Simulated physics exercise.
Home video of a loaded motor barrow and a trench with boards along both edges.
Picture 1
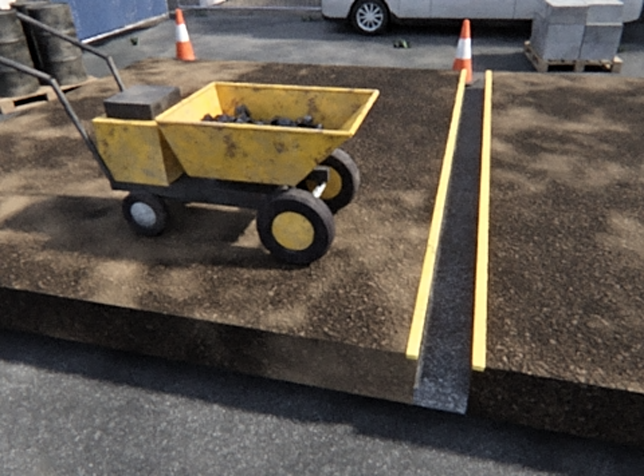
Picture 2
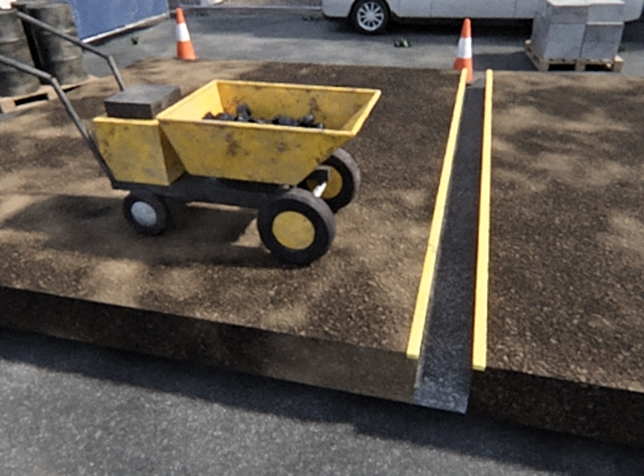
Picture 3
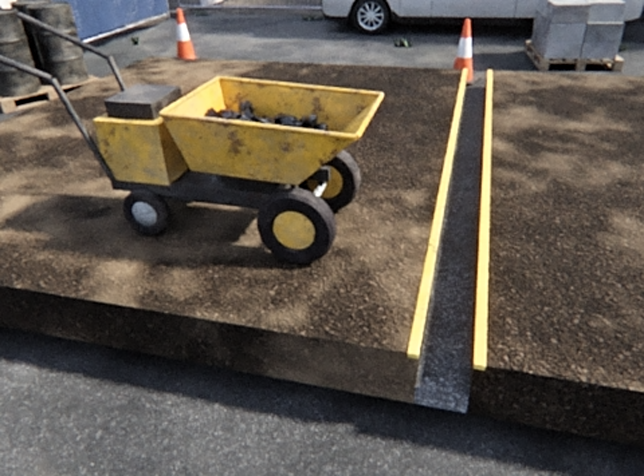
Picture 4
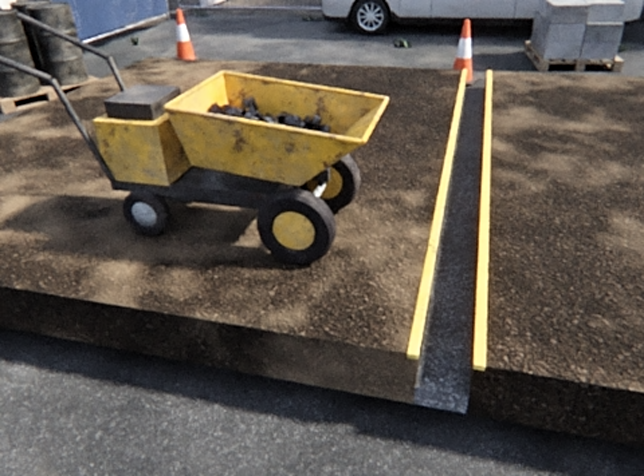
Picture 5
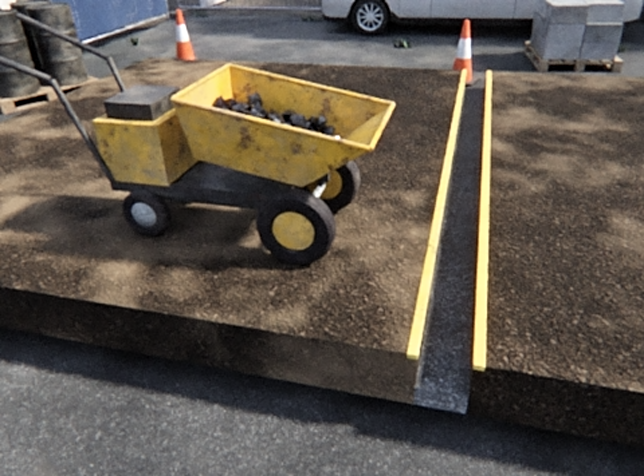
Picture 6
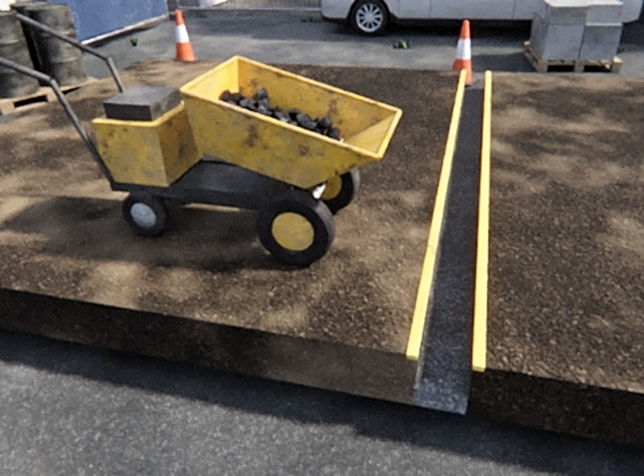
The yellow skip of a motor barrow loaded with dark lumps sits level, then tilts gradually forward to the right, its back edge rising while the wheels stay still beside a narrow trench edged with yellow boards.
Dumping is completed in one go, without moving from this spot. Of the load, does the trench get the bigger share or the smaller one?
The bigger share.
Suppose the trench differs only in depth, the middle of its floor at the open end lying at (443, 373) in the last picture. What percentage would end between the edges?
I'd put it at about 50 in a hundred.
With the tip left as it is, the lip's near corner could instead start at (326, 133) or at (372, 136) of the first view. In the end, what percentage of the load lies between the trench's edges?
First try: Some 50 %; second try: 70 %.
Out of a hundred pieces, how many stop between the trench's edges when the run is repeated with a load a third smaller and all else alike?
My estimate is near 60 per cent.
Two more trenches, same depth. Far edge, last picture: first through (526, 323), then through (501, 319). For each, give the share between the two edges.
The first try lands around 70 %, the second around 70 %.
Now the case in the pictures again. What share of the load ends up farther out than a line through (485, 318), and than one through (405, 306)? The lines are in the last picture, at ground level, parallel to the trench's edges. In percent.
About 0 and 70 %.
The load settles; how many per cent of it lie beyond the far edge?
Near 5 %.
Soon after the last picture, skip tipped steeply; all in the skip.
A little later, skip tipped right over; most in the skip; a small part short of the trench; a small part in or heaped over the trench.
Later still, skip tipped right over; about a third in the skip; a small part short of the trench; about two thirds in or heaped over the trench; a stray few beyond it.
By the end, skip tipped right over; about a quarter in the skip; a small part short of the trench; about two thirds in or heaped over the trench; a stray few beyond it.
